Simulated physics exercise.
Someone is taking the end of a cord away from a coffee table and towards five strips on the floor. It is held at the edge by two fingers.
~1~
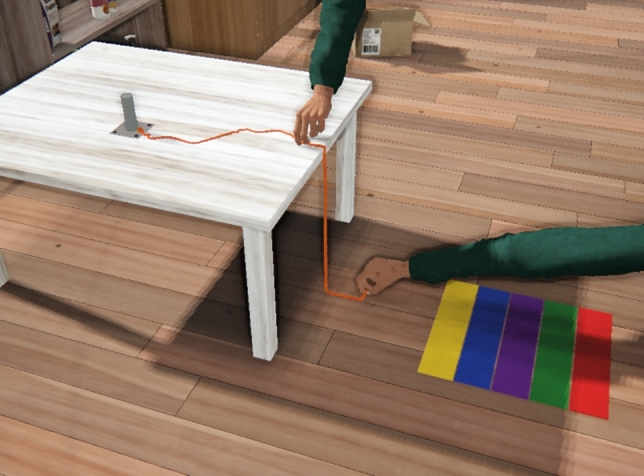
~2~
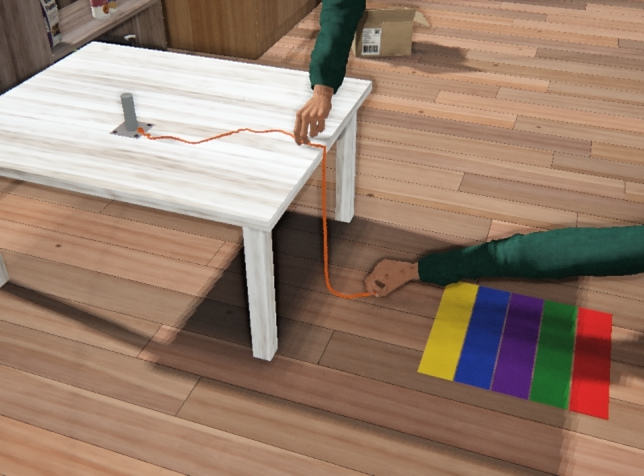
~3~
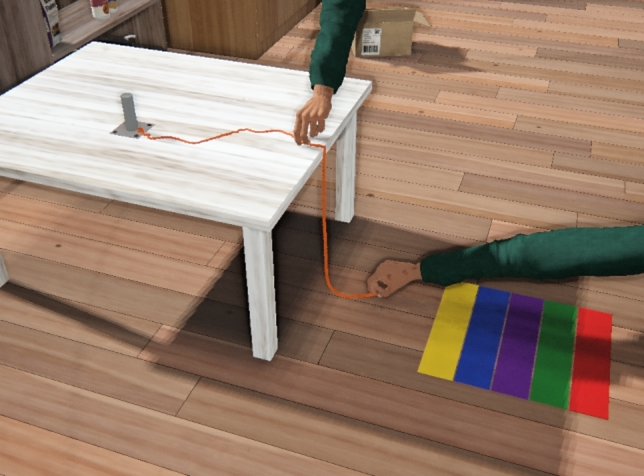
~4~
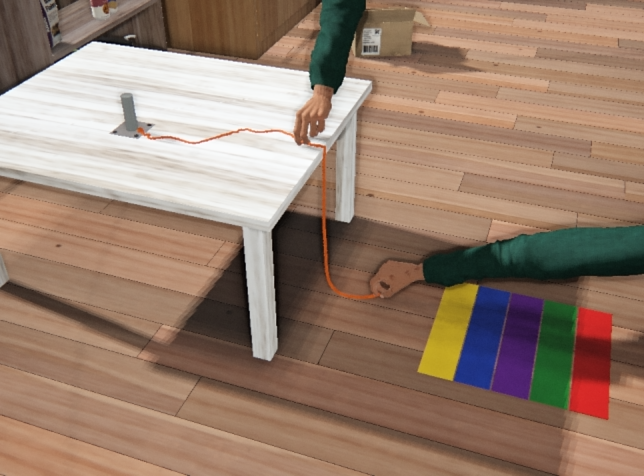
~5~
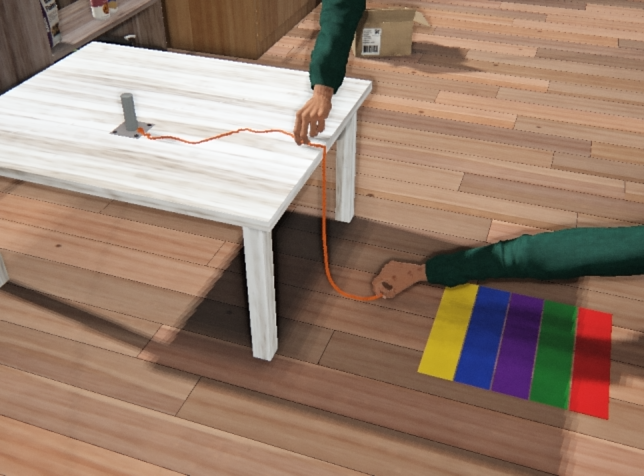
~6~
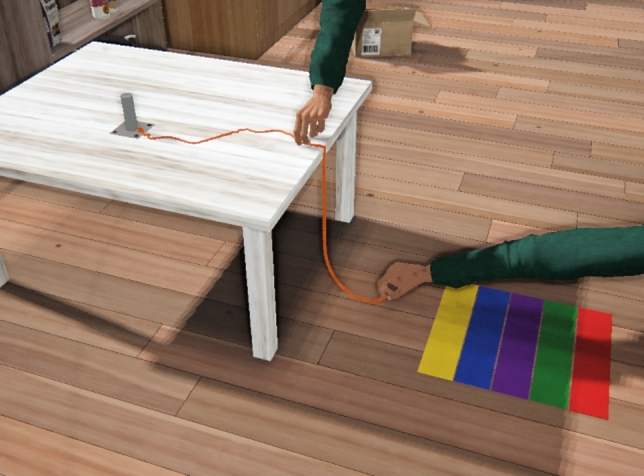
The orange cord's lower end was drawn slightly right by a hand near the floor, away from the white table, while another hand stayed at the table's edge and the hanging part curved more.
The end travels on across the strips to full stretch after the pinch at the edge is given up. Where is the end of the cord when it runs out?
Above the purple strip.
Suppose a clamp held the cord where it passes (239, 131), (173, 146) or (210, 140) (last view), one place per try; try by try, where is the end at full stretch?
First try around (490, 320), second around (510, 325), third around (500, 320).
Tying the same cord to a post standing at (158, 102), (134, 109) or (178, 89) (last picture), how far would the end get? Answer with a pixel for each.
Try by try, around (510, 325), (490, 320) and (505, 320).
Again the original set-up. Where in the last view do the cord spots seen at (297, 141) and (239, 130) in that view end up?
They end up around (330, 158) and around (262, 142).
A little later, end near (449, 310); over yellow.
Next, end near (496, 321); over blue.
When it is tight, end near (523, 327); over purple. The purple one.
